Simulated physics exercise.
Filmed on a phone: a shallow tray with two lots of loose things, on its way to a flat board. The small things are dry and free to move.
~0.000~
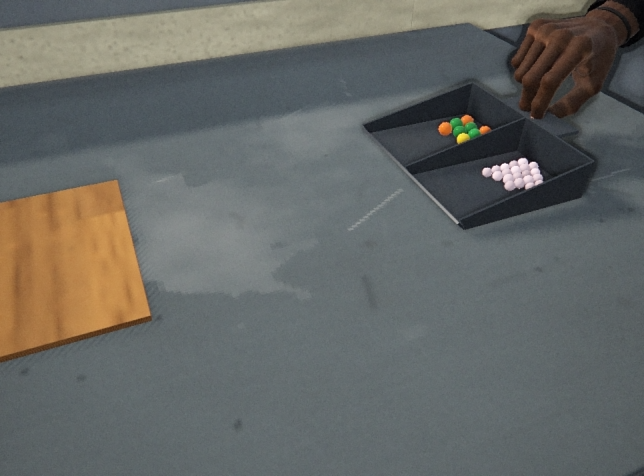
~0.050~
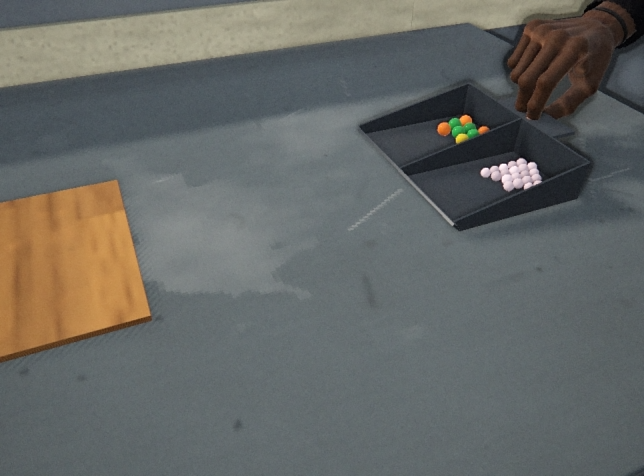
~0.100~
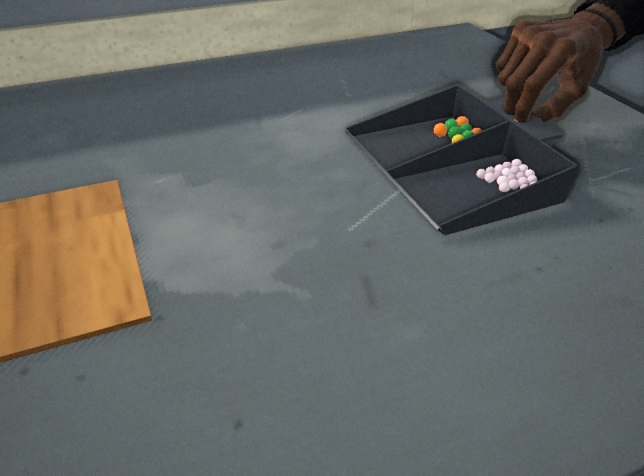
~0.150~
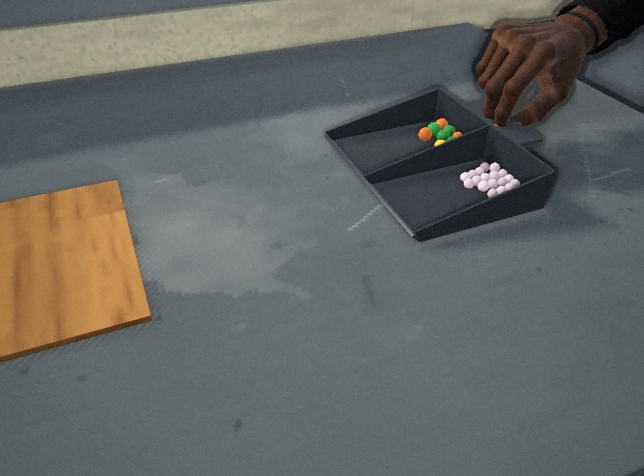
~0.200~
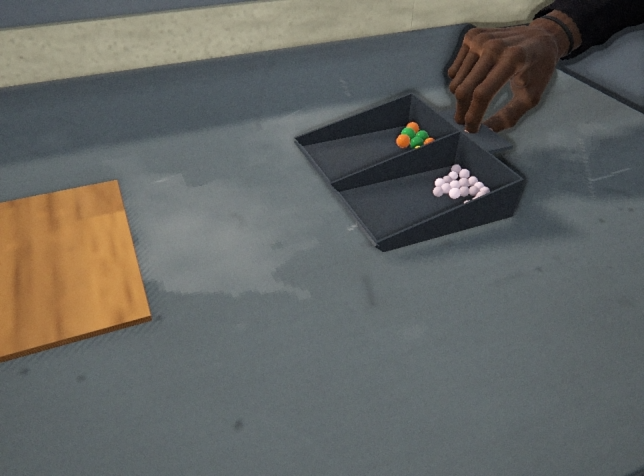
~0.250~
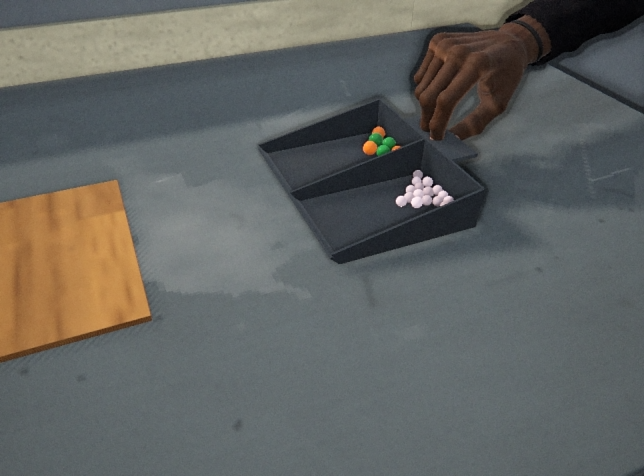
On a gray tabletop, a hand slid a dark two-part tray of colorful balls and pale pink beads leftward, covering a fair stretch toward a wooden board that stayed still on the left.
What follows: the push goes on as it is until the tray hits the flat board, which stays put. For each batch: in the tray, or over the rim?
In the end the nearer batch throws some past the low edge, and the farther batch throws some past the low edge.
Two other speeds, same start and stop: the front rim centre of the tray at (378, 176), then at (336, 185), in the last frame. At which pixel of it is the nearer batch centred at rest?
At about (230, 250), and at (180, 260).
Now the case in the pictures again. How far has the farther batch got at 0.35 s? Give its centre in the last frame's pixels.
Near (316, 163).
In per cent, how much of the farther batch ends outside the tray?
About 80 per cent.
By 0.35 s, tray still sliding, front rim near (214, 213); nearer batch all inside; farther batch all inside.
By 0.55 s, tray stopped at the flat board; nearer batch all inside, moved towards the front rim; farther batch all inside, moved towards the front rim.
By 0.76 s, tray stopped at the flat board; nearer batch roughly a third out of the tray; farther batch the larger part out of the tray.
When it is over (1.6 s), tray stopped at the flat board; nearer batch roughly a third out of the tray; farther batch the larger part out of the tray.
